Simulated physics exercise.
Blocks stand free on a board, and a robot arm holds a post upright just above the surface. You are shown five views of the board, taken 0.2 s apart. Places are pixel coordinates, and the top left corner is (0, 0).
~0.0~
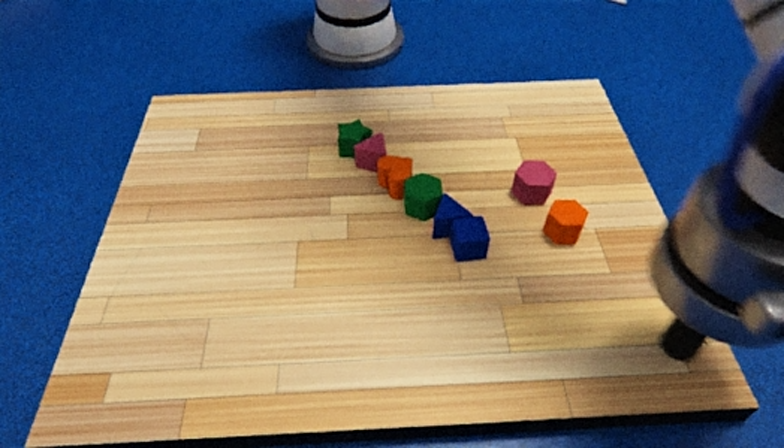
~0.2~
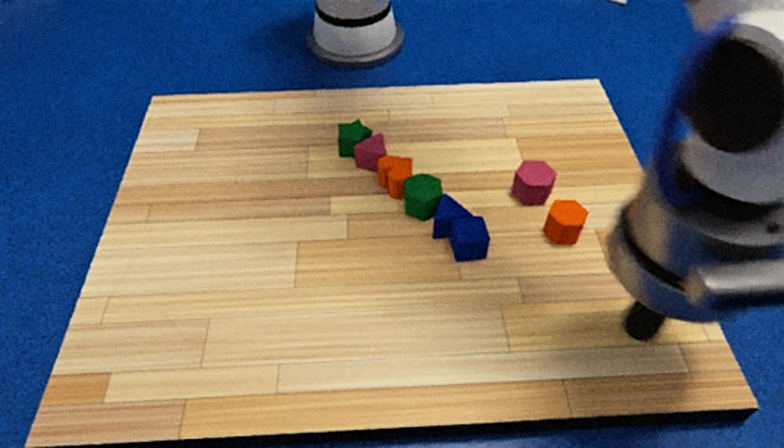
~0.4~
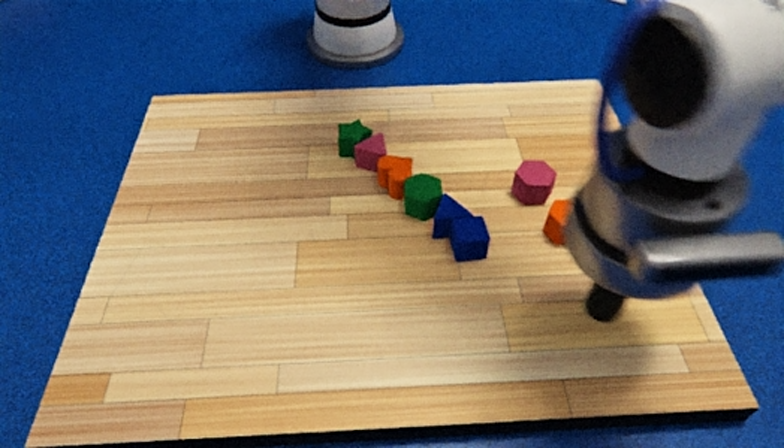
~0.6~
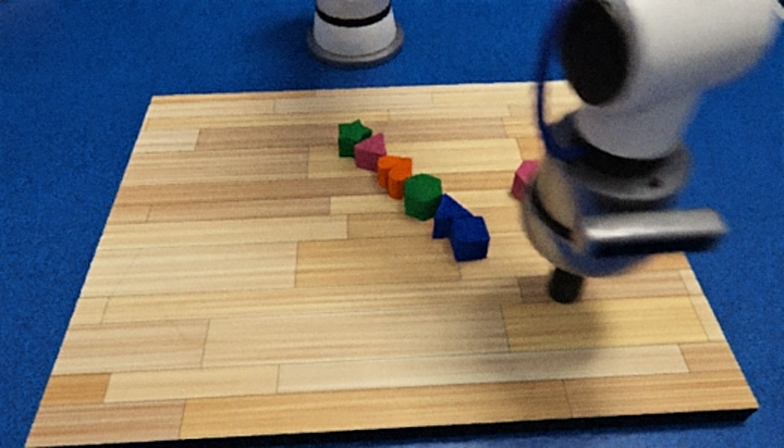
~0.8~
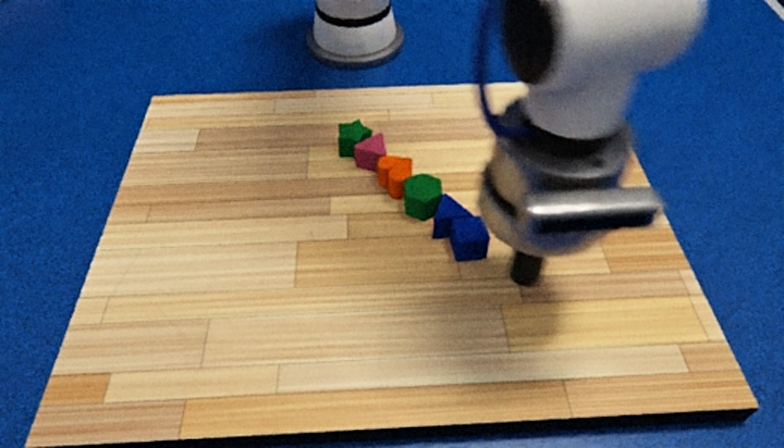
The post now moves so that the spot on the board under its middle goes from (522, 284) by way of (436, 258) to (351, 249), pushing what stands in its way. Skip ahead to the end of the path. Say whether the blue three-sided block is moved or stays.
The result: It moves.
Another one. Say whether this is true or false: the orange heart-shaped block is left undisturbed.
True - the claim holds.
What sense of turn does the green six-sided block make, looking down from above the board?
Spin direction: Counter-clockwise.
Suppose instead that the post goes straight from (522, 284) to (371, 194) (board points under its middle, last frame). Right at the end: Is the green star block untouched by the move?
It seems not.
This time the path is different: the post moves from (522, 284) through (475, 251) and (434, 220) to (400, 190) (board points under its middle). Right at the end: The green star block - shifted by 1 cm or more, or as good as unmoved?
By the time the path is finished, it has moved at least a centimetre.
What follows on the original path. One third of the way, post (466, 254); green six-sided block (422, 184), turned 15° anticlockwise; blue three-sided block (448, 198), turned 15° clockwise; blue square piece (458, 220), turned 15° clockwise.
Two thirds of the way, post (407, 243); green six-sided block (422, 183), turned 20° anticlockwise; blue three-sided block (449, 195), turned 20° clockwise; blue square piece (454, 217), turned 25° clockwise.
At the end, post (350, 238); orange heart-shaped block unmoved; green six-sided block (422, 183), turned 20° anticlockwise; blue three-sided block (449, 195), turned 20° clockwise; blue square piece (454, 217), turned 25° clockwise; orange six-sided block unmoved.
